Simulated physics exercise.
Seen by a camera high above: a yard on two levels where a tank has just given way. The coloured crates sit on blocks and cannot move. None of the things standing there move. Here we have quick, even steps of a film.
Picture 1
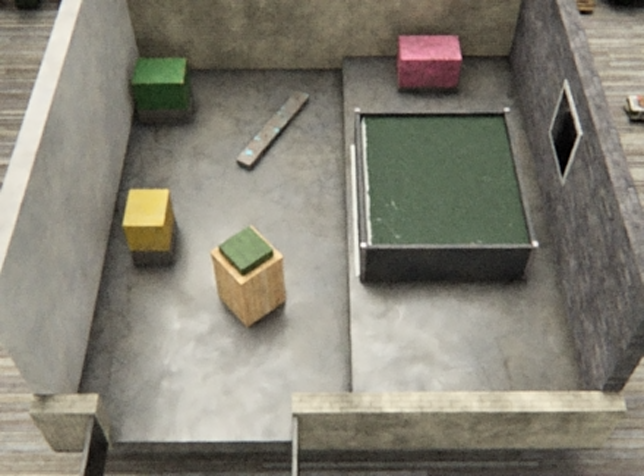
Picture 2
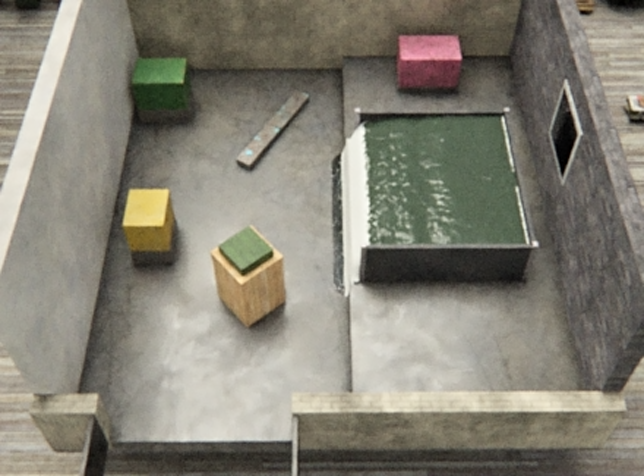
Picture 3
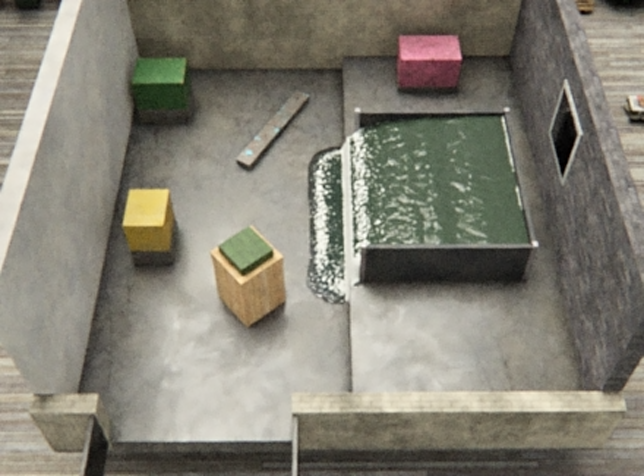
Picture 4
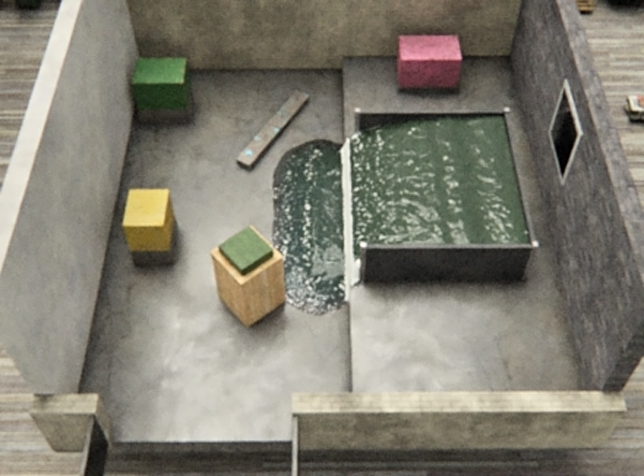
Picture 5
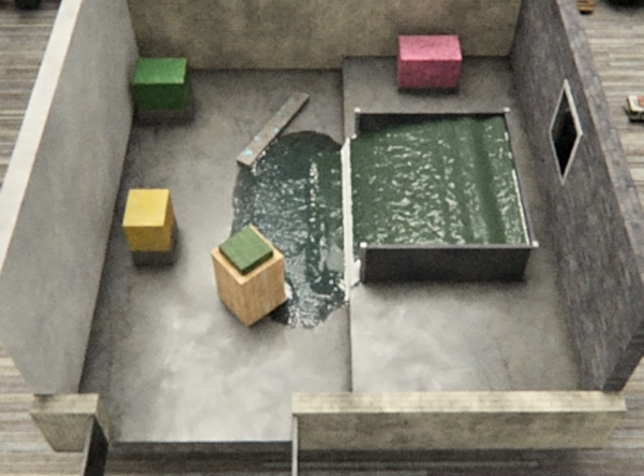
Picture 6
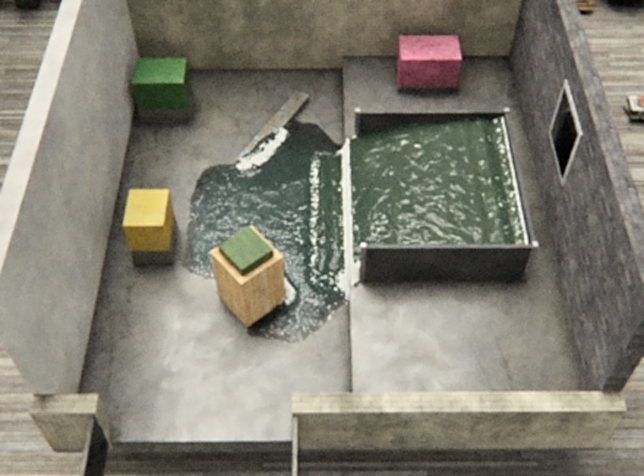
Dark green water pours from the tank's left side and spreads around a wooden block.
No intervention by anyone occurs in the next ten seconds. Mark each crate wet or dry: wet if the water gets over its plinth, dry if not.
Pink crate dry, yellow crate wet, green crate wet.
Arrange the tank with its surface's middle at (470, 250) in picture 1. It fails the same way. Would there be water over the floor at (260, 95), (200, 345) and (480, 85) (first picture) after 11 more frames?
Untouched, submerged, untouched.
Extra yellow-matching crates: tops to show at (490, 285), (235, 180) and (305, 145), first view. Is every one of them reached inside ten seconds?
In turn: Stays dry, is soaked, gets wet.
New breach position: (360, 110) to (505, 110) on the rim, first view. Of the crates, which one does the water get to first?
It's the pink-painted one.
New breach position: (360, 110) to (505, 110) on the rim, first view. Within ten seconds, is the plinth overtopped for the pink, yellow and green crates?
Result: Pink crate gets overtopped, yellow crate is left untouched, green crate gets overtopped.
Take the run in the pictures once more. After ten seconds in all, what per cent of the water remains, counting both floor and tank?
My estimate is some 64 percent.
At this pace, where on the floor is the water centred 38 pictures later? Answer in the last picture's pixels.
Somewhere near (254, 210).
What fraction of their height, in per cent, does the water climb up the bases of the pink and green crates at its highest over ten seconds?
Roughly 10 and 130 per cent respectively.
A moment on, water covers 35 % of the floor; the pink crate not reached, the yellow crate water round its plinth, the green crate not reached.
Next, water covers 55 % of the floor; the pink crate not reached, the yellow crate water round its plinth, the green crate water round its plinth.
Then, water covers 65 % of the floor; the pink crate not reached, the yellow crate water round its plinth, the green crate water round its plinth.
Later, water covers 65 % of the floor; the pink crate water round its plinth, the yellow crate water round its plinth, the green crate water round its plinth.
In the end, water covers 65 % of the floor; the pink crate stayed above the water, the yellow crate was topped, the green crate was topped.
